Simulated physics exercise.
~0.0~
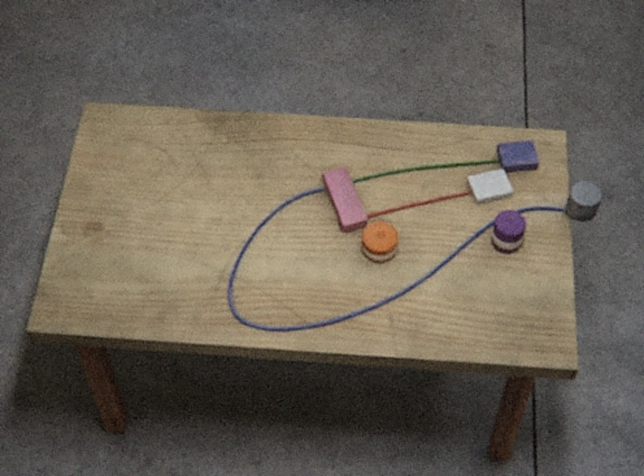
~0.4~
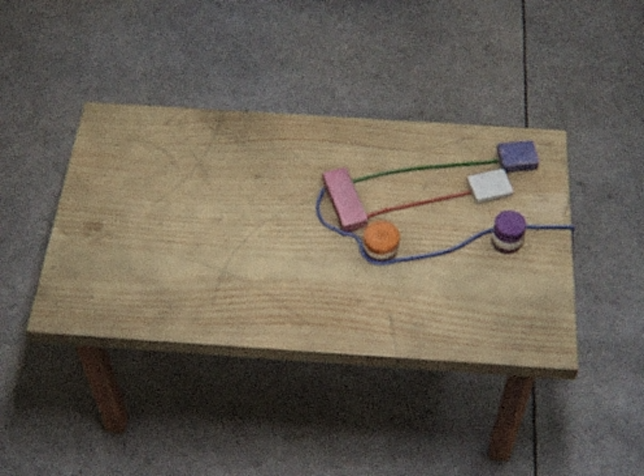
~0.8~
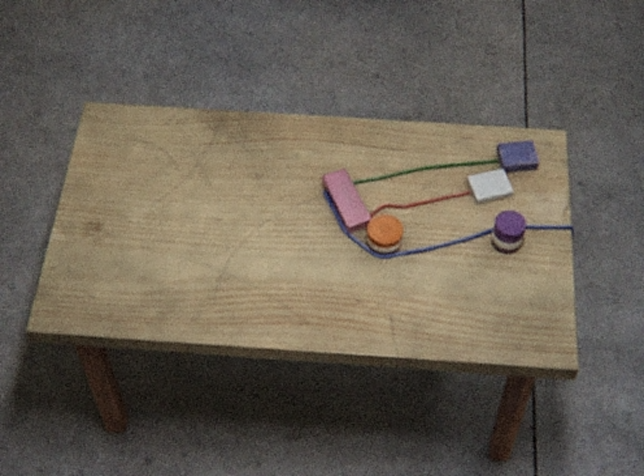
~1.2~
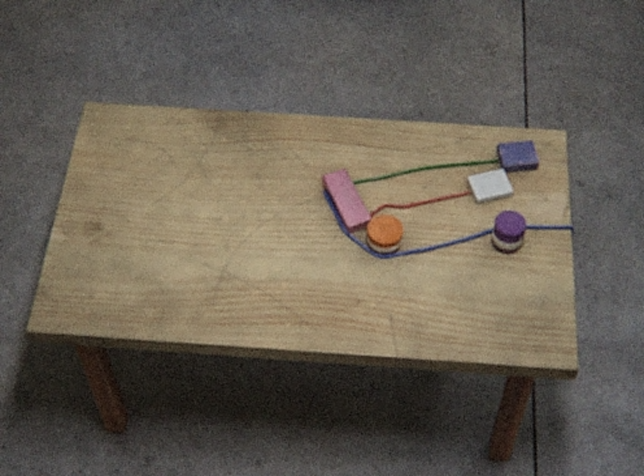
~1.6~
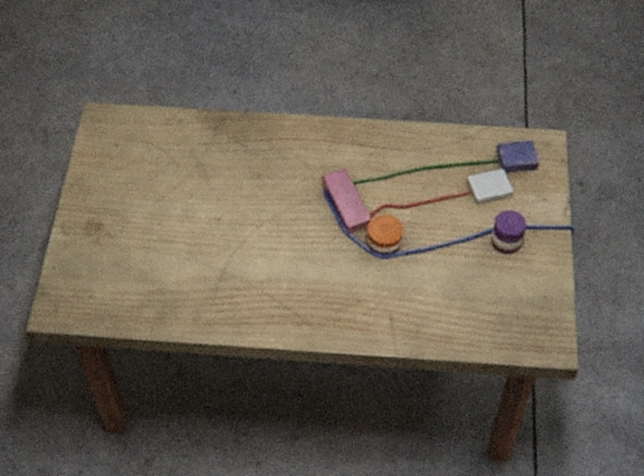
We see a wooden table with a pink block wired to blue, white and grey objects; the grey one drops off the right edge, pulling the looped blue cable taut around the orange canister, which shifts slightly, while the pink, white and blue blocks stay put.
